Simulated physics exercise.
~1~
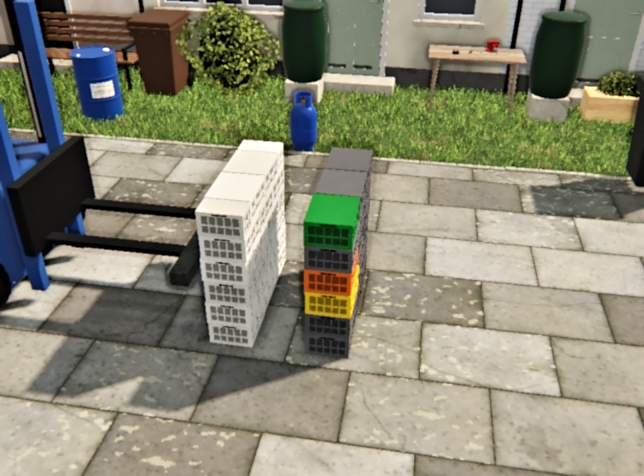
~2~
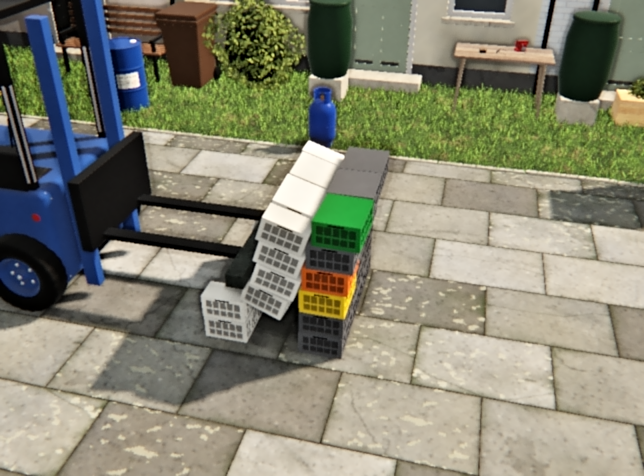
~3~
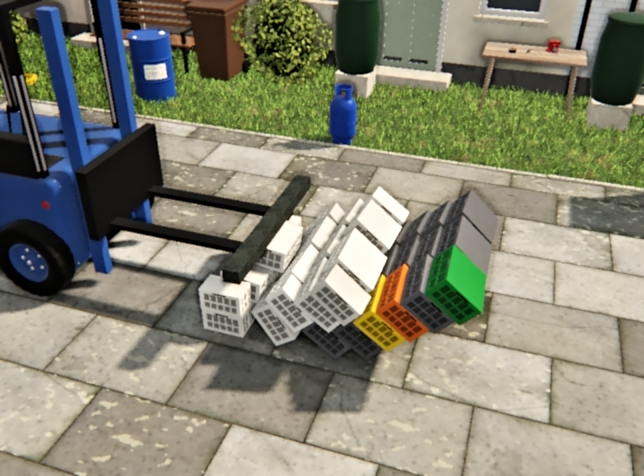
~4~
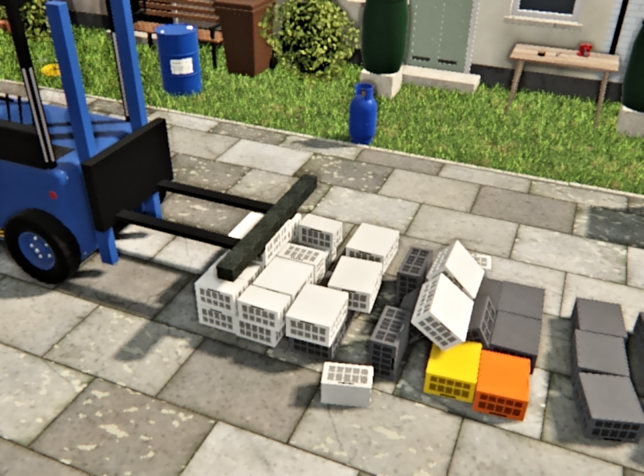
A blue forklift with a dark beam across its forks drives in from the left over a paved yard, seen from above with grass, a bench and barrels behind. Ahead of it stands a white stack of crates, and just to the right a dark grey one with green, orange and yellow crates at its near end. The beam pushes the white stack, which buckles and leans against the grey one. Both topple rightward together as the forklift stops. The crates end scattered, yellow and orange lying side by side on the paving, the green one out of sight.
